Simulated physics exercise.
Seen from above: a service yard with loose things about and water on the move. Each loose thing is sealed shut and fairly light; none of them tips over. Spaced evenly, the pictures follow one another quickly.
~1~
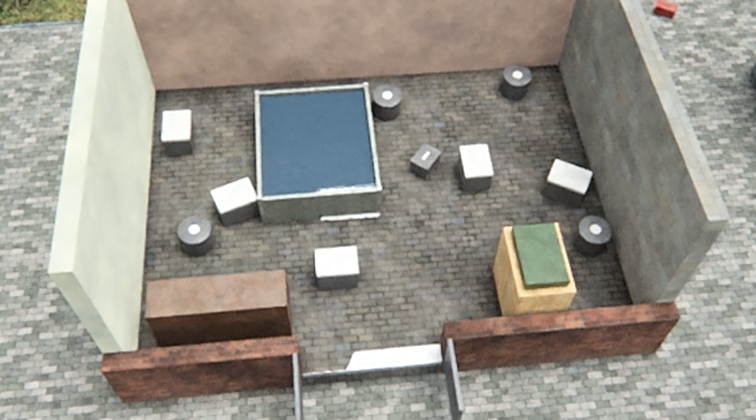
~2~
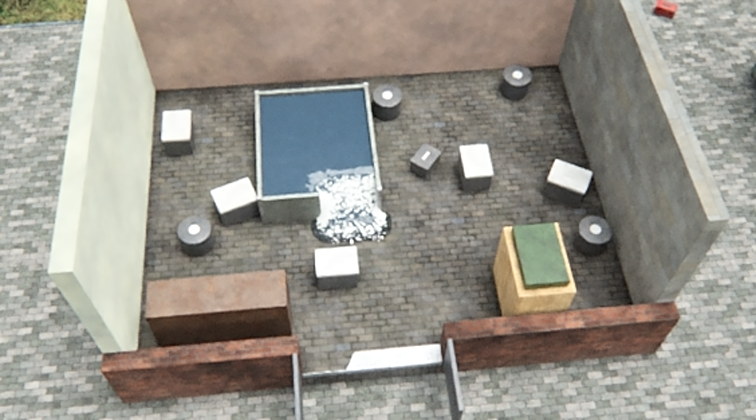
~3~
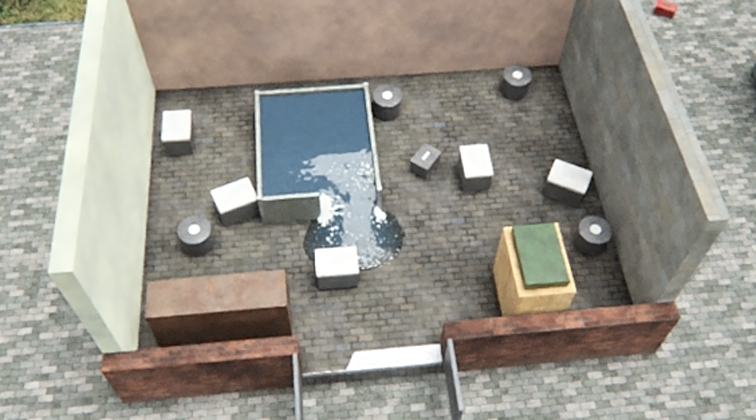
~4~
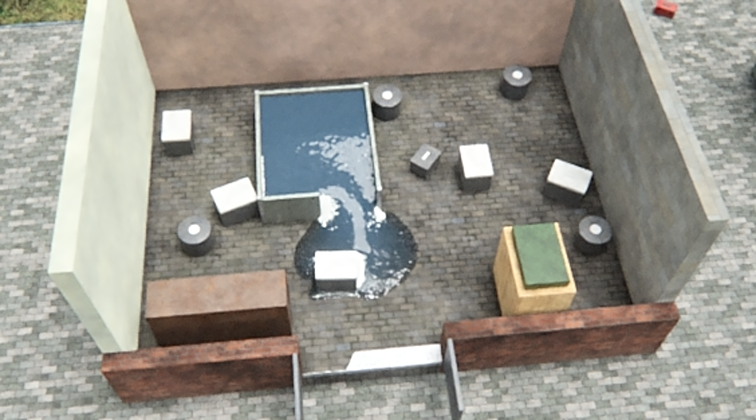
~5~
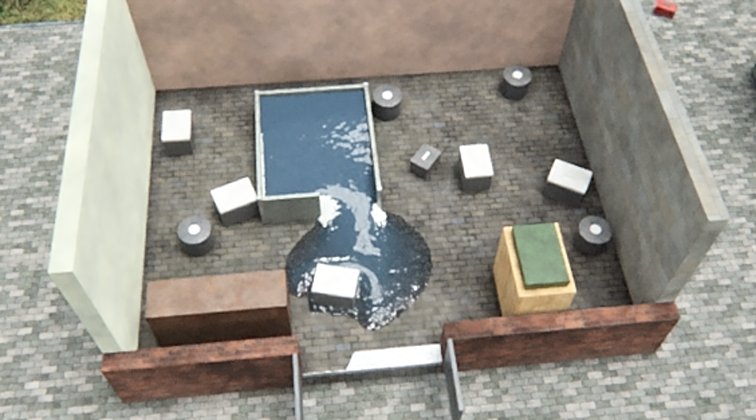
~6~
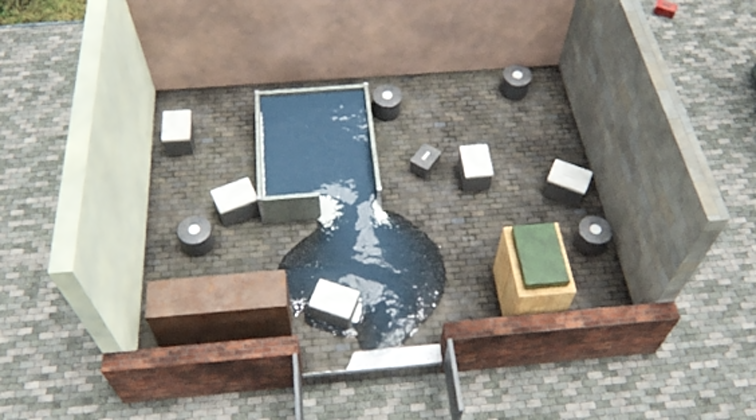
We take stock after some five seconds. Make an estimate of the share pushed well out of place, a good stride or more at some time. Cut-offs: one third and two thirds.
The part that gets shoved well aside falls short of a third.
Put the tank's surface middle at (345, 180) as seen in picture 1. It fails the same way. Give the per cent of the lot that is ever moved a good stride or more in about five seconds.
Roughly 0 per cent.
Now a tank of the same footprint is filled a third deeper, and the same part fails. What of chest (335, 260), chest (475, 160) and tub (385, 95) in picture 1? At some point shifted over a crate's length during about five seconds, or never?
Answers, in the order asked: Went past the threshold, stayed within the threshold, stayed within the threshold.
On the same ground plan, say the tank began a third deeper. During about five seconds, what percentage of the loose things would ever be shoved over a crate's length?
Close to 10 % of the lot.
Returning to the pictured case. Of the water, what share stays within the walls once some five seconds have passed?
60 %.
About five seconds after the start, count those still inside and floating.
I count 0.
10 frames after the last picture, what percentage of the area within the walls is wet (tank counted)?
35 per cent or so.
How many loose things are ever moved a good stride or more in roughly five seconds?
The count is 1.
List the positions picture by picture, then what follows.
The first frame shows a chest at (336, 261) rests on the ground; a tub at (517, 75), on the bottom; 0 of 10 have shifted.
The second frame shows a chest at (336, 261) rests on the ground; a tub at (517, 75) rests on the ground; 0 of 10 have shifted.
The third frame shows a chest at (336, 261), on the bottom; a tub at (517, 75) rests on the ground; 0 of 10 have shifted.
The fourth frame shows a chest at (336, 264), on the bottom, close to its start; a tub at (517, 75), on the bottom; 1 of 10 have shifted.
The fifth frame shows a chest at (335, 280), on the bottom, close to its start; a tub at (517, 75), on the bottom; 1 of 10 have shifted.
The sixth frame shows a chest at (334, 298), on the bottom, a stride from its start; a tub at (517, 75), on the bottom; 1 of 10 have shifted.
A moment on, 1 of 10 are well off their spots; 0 afloat.
Next, 1 of 10 are well off their spots; 0 afloat.
Later, 1 of 10 are well off their spots; 0 afloat.
In the end, 1 of 10 are well off their spots, and 1 have been at some point; 0 afloat.
